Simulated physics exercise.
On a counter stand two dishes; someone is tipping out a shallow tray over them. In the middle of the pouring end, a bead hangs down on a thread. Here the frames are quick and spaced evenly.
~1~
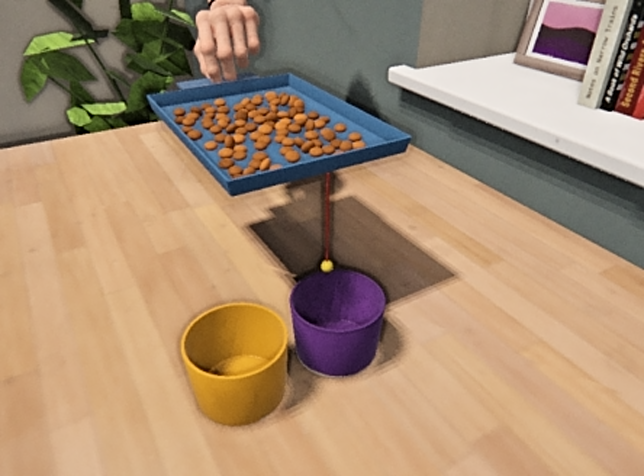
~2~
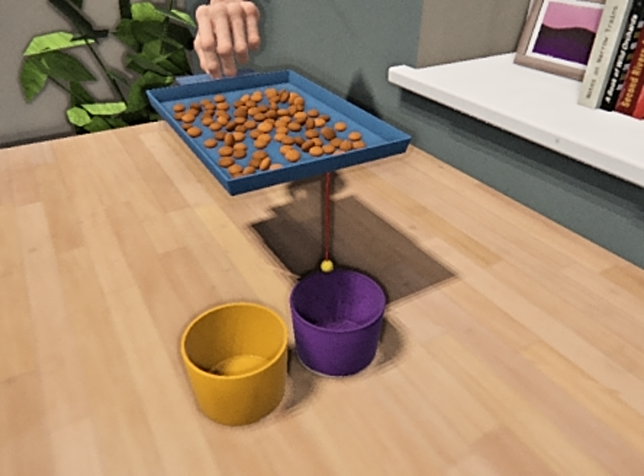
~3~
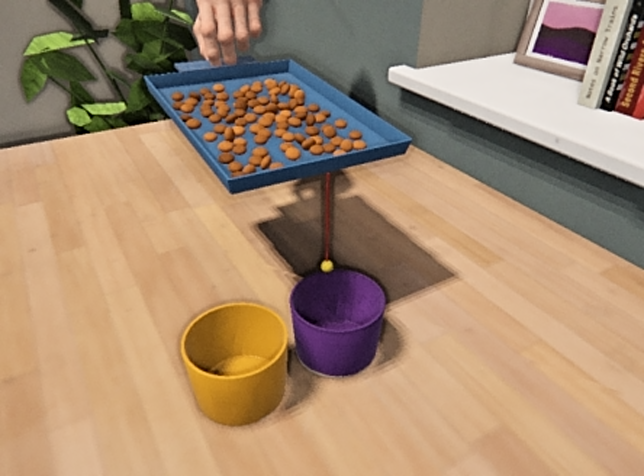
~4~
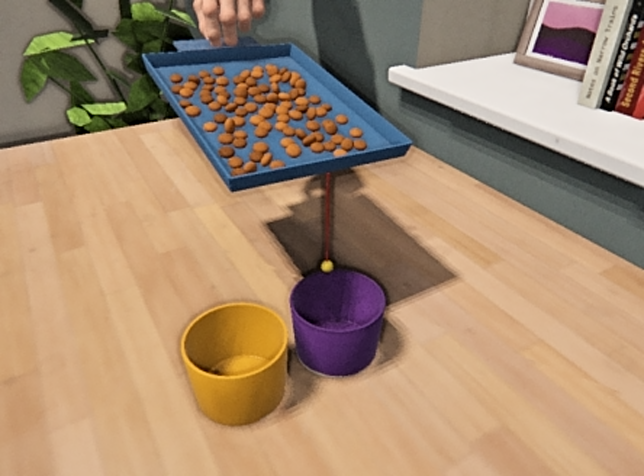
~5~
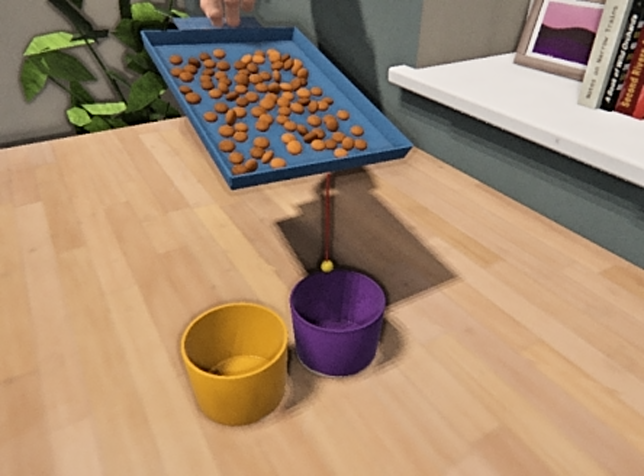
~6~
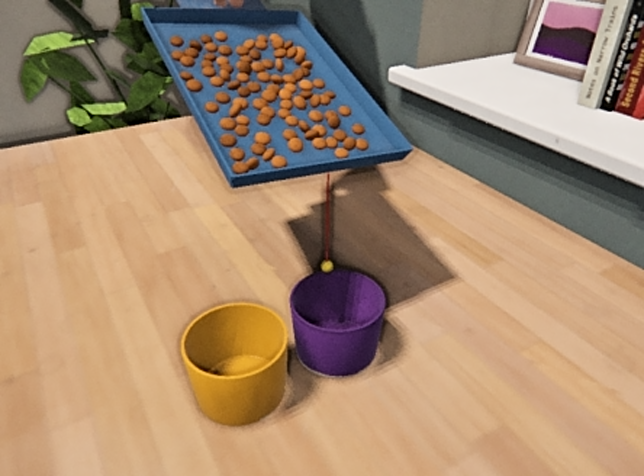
A hand raising the back of a blue tray of brown kibble, tilting it steeper above yellow and purple dishes.
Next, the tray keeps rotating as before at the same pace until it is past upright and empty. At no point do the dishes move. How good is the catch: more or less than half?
Mostly wasted.
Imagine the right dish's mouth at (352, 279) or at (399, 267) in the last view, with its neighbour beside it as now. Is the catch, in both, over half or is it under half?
In the first position a minority, in the second a majority.
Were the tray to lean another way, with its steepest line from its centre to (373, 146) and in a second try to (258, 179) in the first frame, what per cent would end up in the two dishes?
Near 0 % and, after that, 70 %.
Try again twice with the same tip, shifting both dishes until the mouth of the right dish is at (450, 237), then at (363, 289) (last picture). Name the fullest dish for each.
It comes out as the dish further left in the first try and the dish further right in the second.
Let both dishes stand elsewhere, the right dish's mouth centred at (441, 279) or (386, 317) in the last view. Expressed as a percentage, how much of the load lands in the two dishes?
The first try gives 70 per cent, the second 30 per cent.
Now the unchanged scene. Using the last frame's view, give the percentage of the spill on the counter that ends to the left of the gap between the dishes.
About 0 percent of the spill.
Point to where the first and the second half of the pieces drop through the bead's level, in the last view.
(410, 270), then (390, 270).
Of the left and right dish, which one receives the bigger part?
Noted: Right of the pair.
Shortly afterwards, tray tipped steeply; all but a few on the tray; a little in the air.
Next, tray tipped past a quarter turn; near a quarter on the tray; a little in the right dish; near half outside both; near a quarter in the air.
Some moments later, tray tipped past a quarter turn; near a quarter in the right dish; the bulk outside both.
In the end, tray tipped past a quarter turn; none at all in the left dish; near a quarter in the right dish; the bulk outside both.
